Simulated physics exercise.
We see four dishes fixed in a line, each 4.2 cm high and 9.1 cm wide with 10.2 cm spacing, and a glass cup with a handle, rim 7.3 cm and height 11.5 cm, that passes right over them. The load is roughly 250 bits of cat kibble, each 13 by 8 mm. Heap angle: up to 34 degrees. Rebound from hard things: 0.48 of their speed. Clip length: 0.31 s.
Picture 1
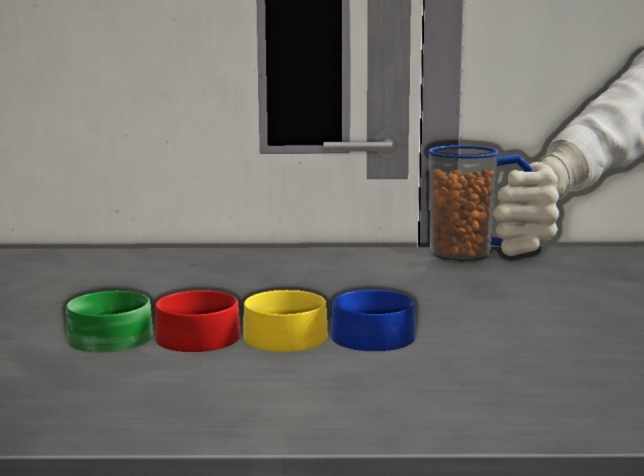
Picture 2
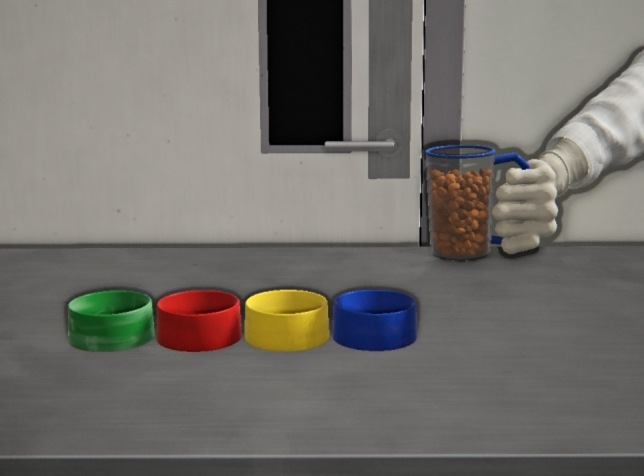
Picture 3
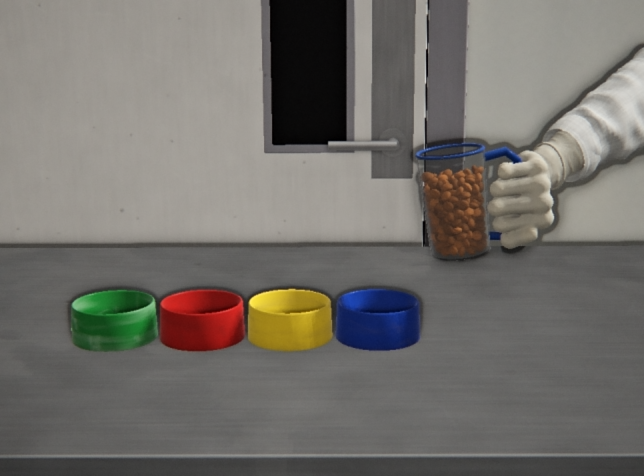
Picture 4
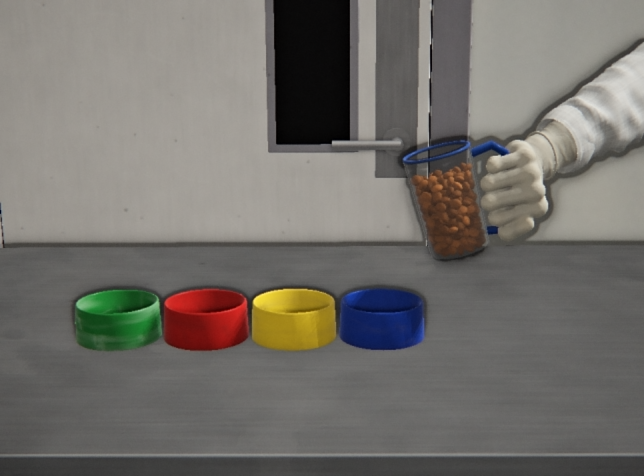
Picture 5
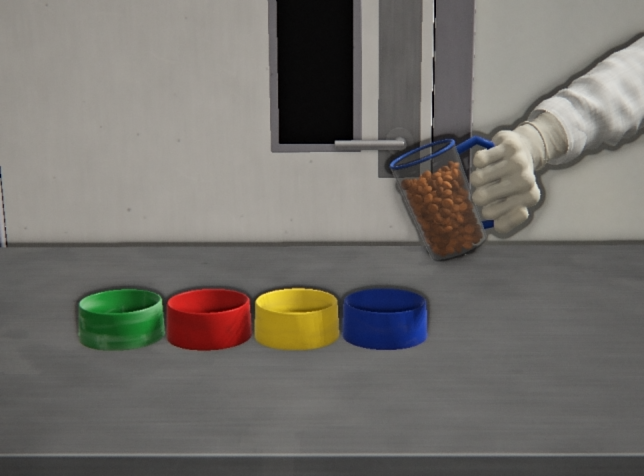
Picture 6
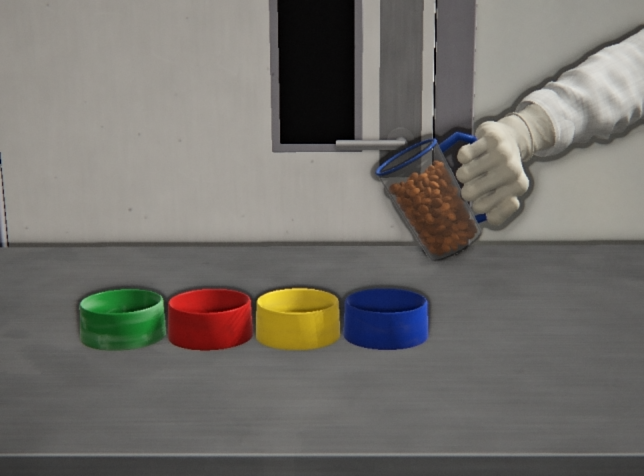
On a gray counter with green, red, yellow and blue dishes in a row, a gloved hand held a clear cup of brown pieces by its handle and gradually tilted it leftward, shifting it slightly left.
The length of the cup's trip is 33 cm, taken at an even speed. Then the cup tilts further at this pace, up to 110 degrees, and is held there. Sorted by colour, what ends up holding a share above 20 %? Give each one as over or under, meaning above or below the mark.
Red: Over, blue: Under, green: Over, yellow: Under, counter: Under.
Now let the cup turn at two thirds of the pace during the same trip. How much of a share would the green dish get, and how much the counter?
Green: 80, counter: 0.
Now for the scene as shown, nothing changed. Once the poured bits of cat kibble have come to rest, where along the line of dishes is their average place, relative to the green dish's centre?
Offset from the dish centre: About 5 cm, right side.
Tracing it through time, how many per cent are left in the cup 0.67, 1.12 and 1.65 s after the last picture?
About 95, 50, 20 per cent.
Then, 0.67 s after the last picture, tilt 108 degrees; cup holds 95 %.
Then, 1.12 s after the last picture, tilt 110 degrees; cup holds 50 %, red 40 %.
Then, 1.65 s after the last picture, tilt 110 degrees; cup holds 20 %, red 40 %, green 25 %.
In the end, red 40 %, blue 0 %, green 40 %, yellow 0 %, counter 10 %, cup 10 %.
